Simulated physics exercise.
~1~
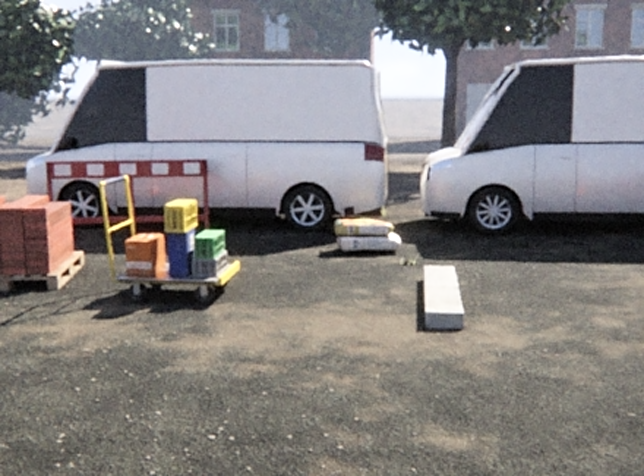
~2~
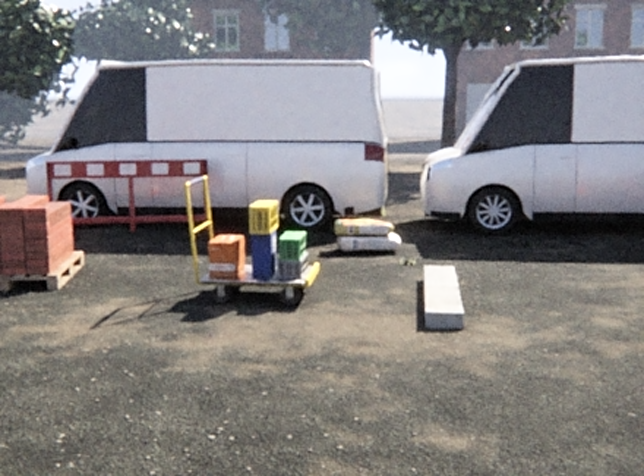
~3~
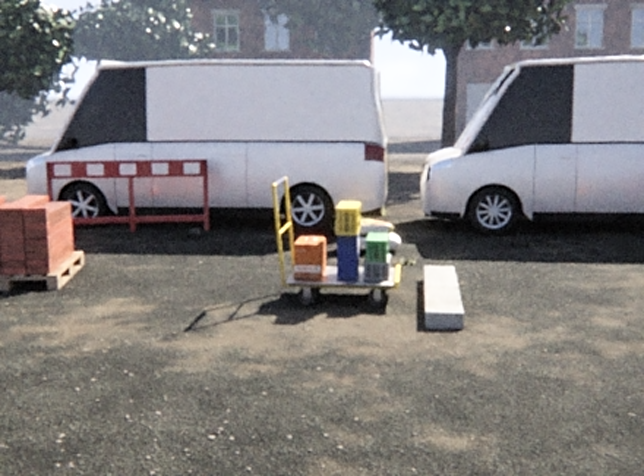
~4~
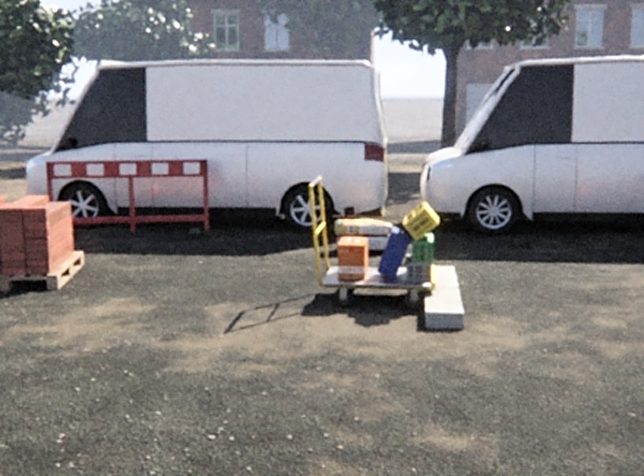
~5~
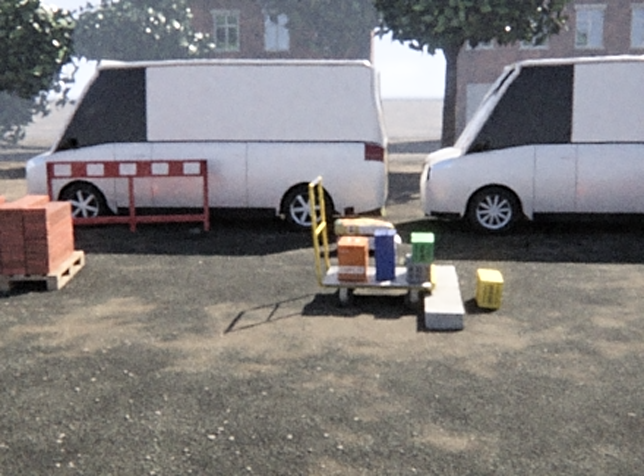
A flat cart loaded with colored crates and parcels rolled right across the lot and stopped against a pale kerb, making the blue parcel and yellow crate tip; the yellow one landed beyond the kerb, while the blue, orange, green and grey pieces stayed aboard.
